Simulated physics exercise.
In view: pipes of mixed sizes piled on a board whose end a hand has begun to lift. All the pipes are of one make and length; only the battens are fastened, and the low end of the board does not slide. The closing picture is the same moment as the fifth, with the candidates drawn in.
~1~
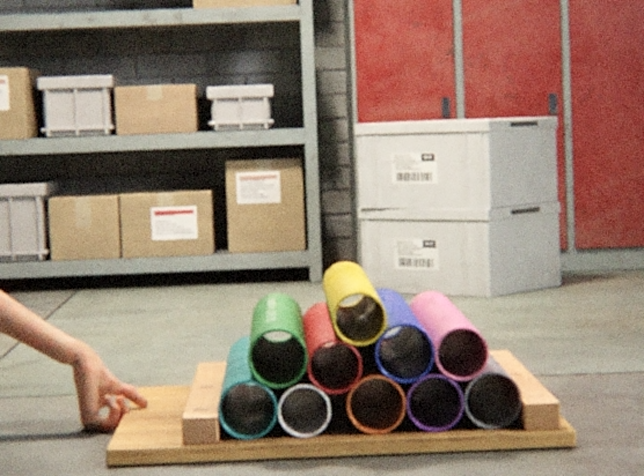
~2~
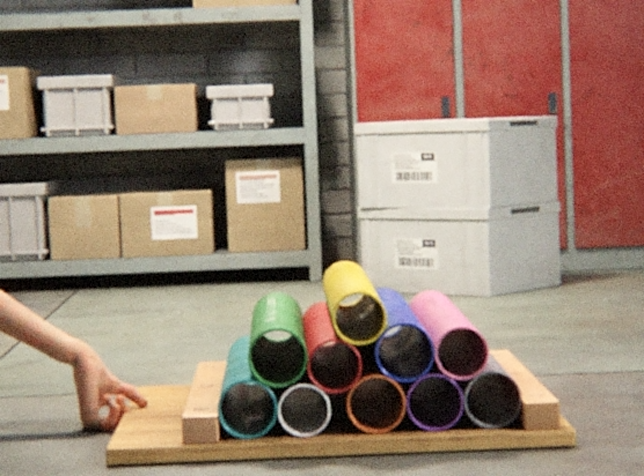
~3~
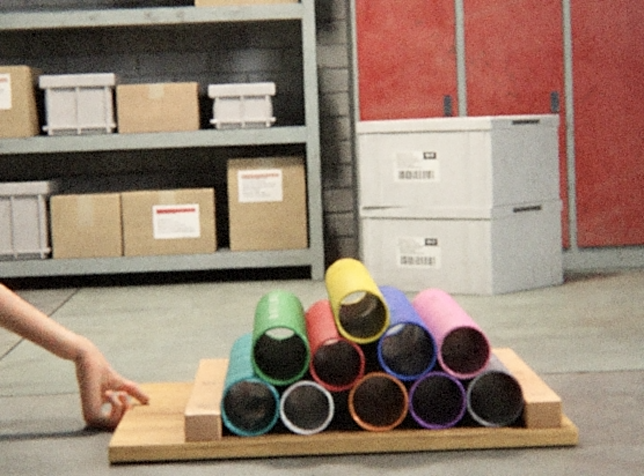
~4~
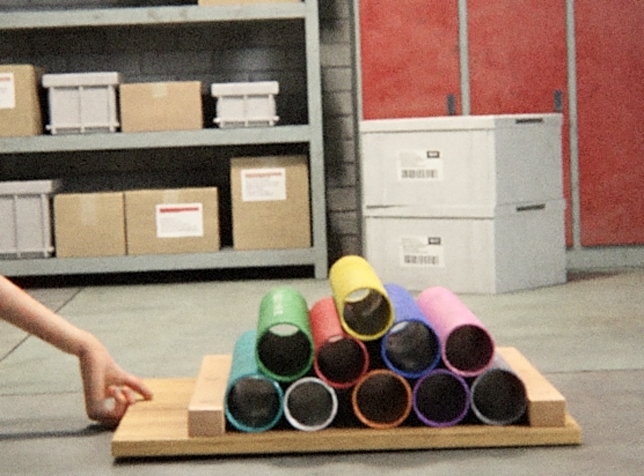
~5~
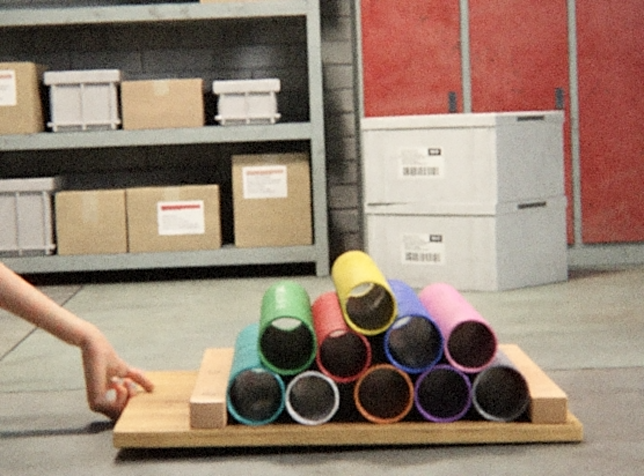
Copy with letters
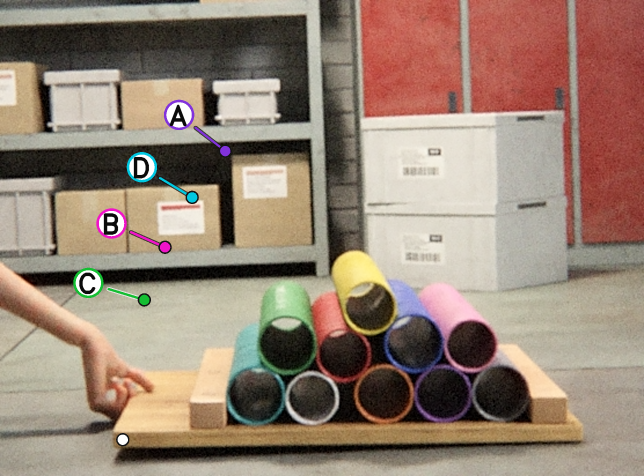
In this clip, a hand at the left slightly raises the near end of a wooden board stacked with colourful pipes between two wooden battens, and the pile tilts a little with it, the pipes keeping their arrangement.
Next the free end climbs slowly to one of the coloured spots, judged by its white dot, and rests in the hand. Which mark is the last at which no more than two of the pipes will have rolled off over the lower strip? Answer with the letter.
At most to C.
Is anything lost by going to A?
Yes, at A.
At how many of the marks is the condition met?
The number is one.
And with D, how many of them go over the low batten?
It comes to five.
On the marked copy, A at (225, 151); B at (165, 247); C at (145, 300); D at (192, 197); the white dot at (123, 440).
Following C. Soon after the start, board at 14°.
Later, board at 19°.
In the end, board at 19°, none over the low batten.
As for the rest, A five over the low batten; B five over the low batten; D five over the low batten.
